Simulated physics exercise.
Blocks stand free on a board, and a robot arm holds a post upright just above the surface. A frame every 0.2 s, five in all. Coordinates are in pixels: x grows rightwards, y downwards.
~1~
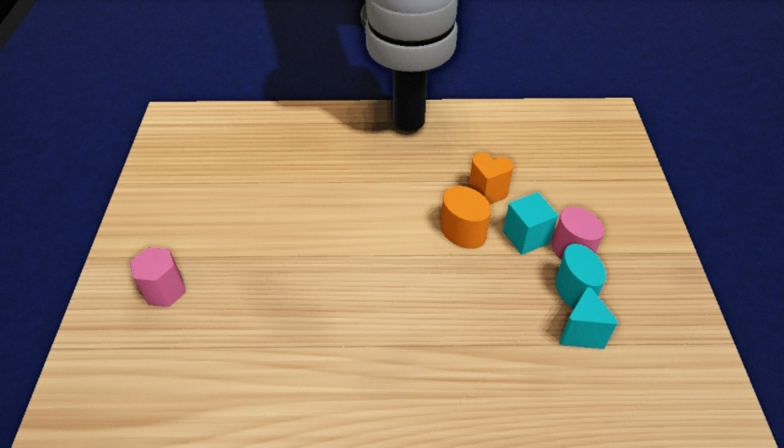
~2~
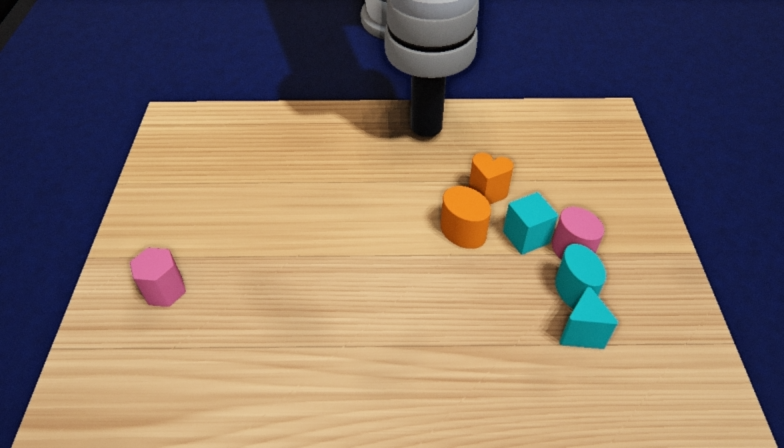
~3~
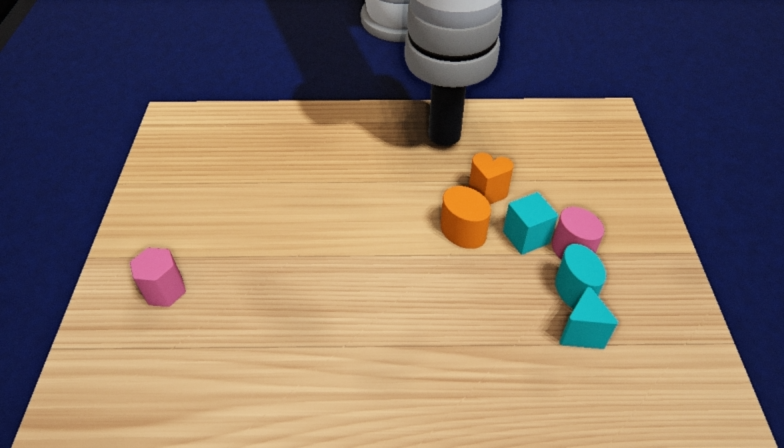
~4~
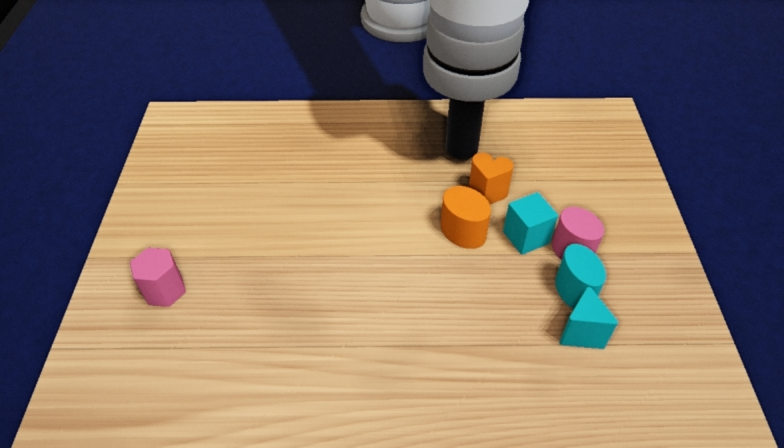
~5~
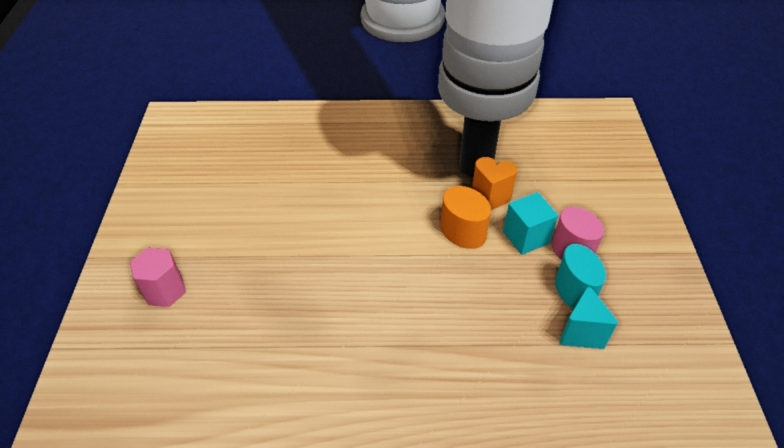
The clip shows a robot arm moving a black post rightward and toward the viewer over a wooden board of orange, turquoise and pink blocks, then nudging the orange heart slightly while the other blocks stay still.
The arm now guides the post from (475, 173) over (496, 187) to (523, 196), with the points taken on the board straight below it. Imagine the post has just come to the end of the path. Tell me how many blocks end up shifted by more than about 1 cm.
Blocks moved: One.
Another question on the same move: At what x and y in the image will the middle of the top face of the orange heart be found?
Located at (516, 188).
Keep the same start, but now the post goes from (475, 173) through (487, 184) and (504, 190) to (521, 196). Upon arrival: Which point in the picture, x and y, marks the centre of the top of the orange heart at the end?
The middle of its upper face will lie at (519, 190).
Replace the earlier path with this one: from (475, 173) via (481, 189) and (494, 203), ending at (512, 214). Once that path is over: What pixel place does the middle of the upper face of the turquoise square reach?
Its top middle: (554, 236).
What follows on the original path. Halfway along, post (498, 180); orange heart (513, 185), turned 15° clockwise.
At the end, post (524, 189); orange oval not moved; orange heart (516, 188); turquoise square (536, 211).
